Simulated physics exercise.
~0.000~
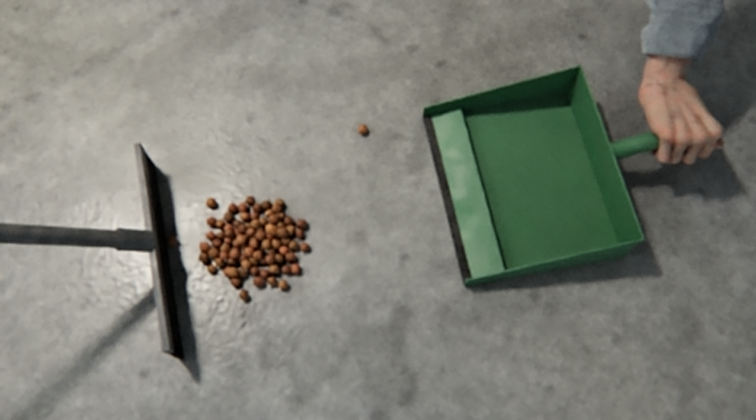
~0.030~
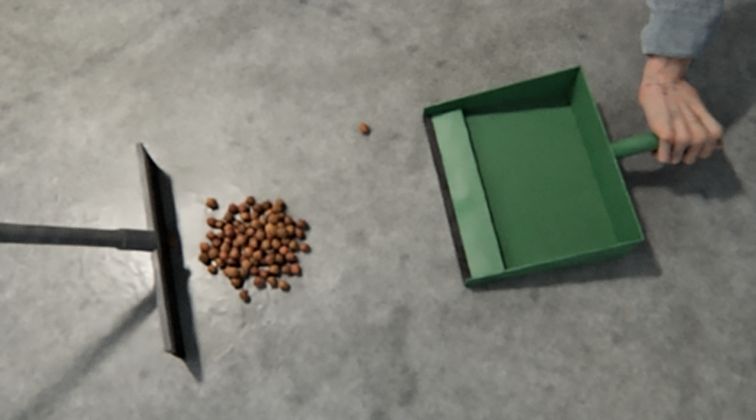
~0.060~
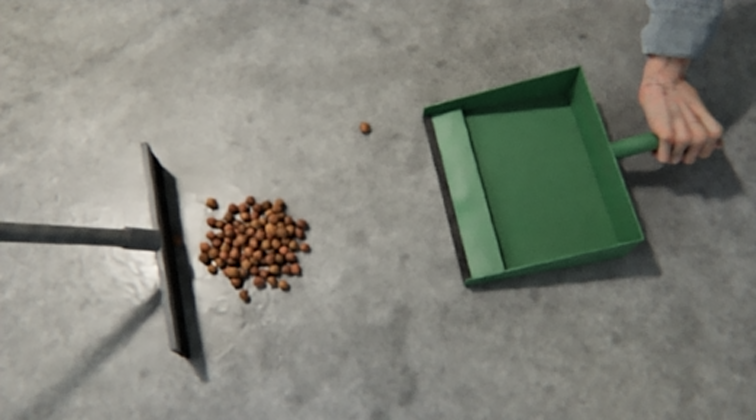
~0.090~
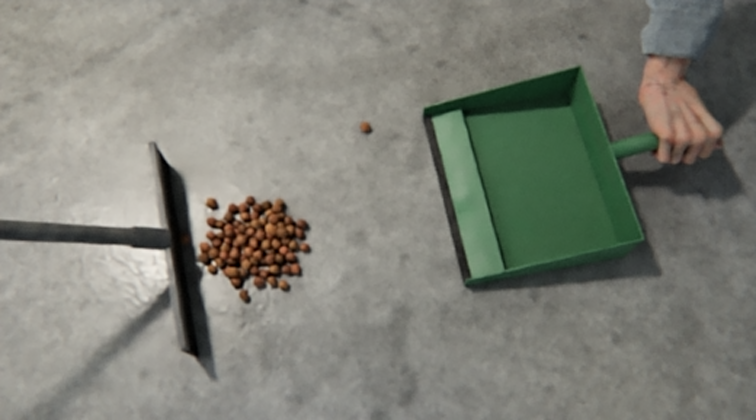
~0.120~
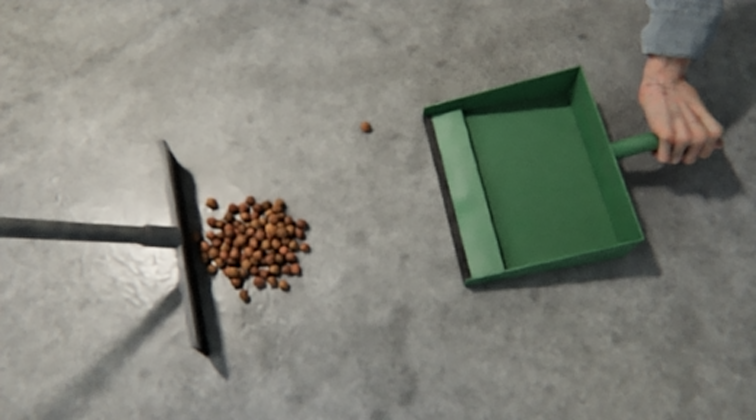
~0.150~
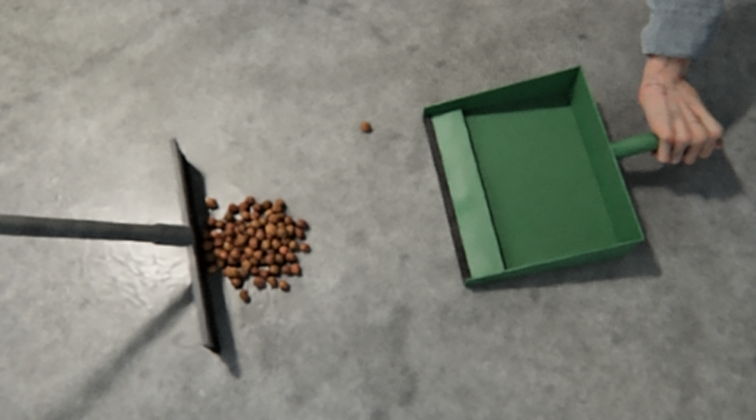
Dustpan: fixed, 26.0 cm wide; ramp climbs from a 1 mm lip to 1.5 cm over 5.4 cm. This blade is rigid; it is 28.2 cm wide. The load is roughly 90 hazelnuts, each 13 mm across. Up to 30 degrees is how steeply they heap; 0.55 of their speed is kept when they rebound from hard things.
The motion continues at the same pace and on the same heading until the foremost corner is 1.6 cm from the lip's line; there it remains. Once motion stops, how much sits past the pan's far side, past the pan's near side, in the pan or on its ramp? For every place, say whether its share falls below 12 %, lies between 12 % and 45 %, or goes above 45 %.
Far side: Below 12 %, near side: Below 12 %, pan: Between 12 % and 45 %.
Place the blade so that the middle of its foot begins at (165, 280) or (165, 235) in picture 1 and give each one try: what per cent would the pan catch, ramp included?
Some 30 and 35 per cent.
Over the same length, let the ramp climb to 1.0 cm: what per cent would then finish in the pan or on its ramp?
It would be roughly 45 percent.
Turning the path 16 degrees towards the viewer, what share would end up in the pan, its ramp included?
Around 20 %.
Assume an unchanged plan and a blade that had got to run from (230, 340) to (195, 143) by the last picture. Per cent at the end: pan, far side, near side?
Pan 30 % / far 5 % / near 10 %.
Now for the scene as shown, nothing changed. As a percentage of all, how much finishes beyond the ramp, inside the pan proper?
Estimate: Close to 0 per cent of the total.
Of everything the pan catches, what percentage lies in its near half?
Around 60 percent.
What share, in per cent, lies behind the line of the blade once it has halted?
Some 5 percent of it.
After 0.48 s, middle of the blade 19 cm from the lip; 0 % over the lip, far side 0 %, near side 0 %.
After 0.69 s, middle of the blade 9 cm from the lip; 0 % over the lip, far side 0 %, near side 5 %.
Then, at 1.03 s, middle of the blade 3 cm from the lip; 40 % over the lip, far side 5 %, near side 5 %.
By 1.7 s all is still; far side 5 %, near side 5 %, pan 40 %, in front of the lip or behind the blade 55 %.
